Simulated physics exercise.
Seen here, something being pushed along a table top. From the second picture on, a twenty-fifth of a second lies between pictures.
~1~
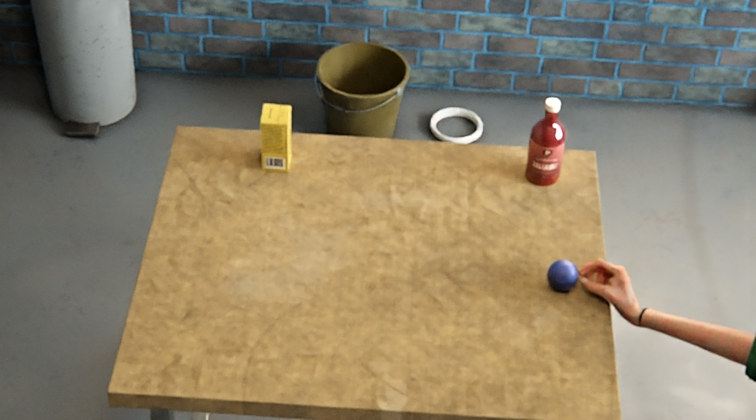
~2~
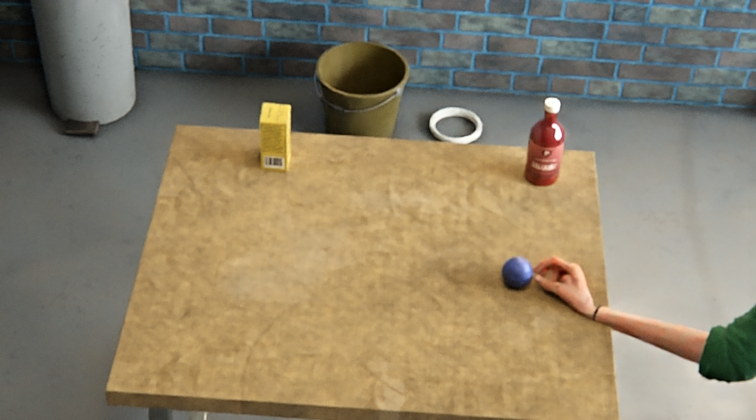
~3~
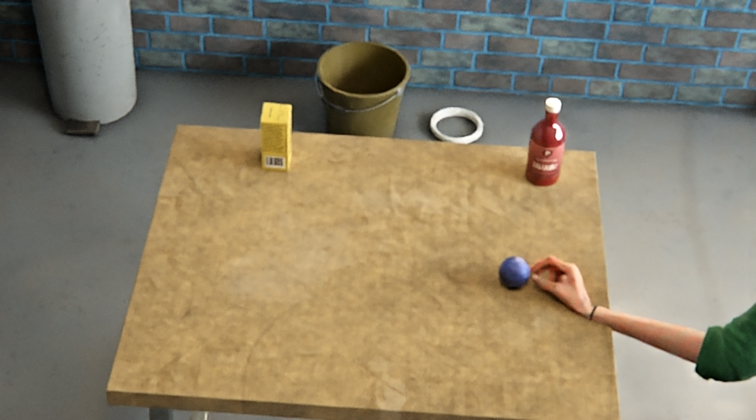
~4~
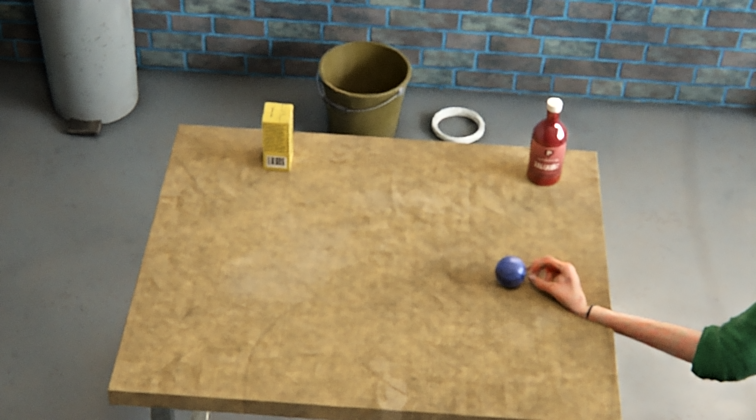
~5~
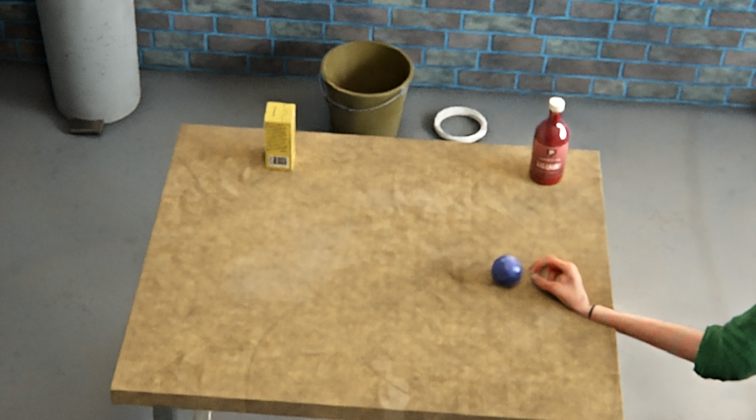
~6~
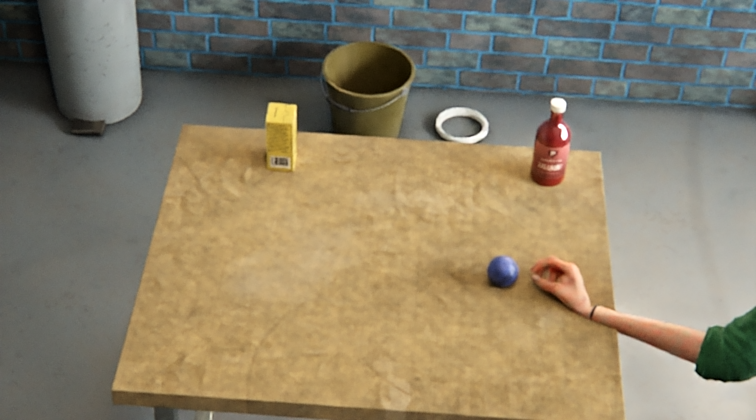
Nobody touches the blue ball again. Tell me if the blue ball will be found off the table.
The blue ball stays on the table.
Then, 0.20 s on from there, blue ball shifted about its own width near (478, 270).
Then, 0.40 s on from there, blue ball shifted well along near (457, 268).
Then, 0.70 s on from there, blue ball shifted well along near (437, 267).
In the end, moved from the start, blue ball. At the end, from the last picture's camera, blue ball near (427, 266).
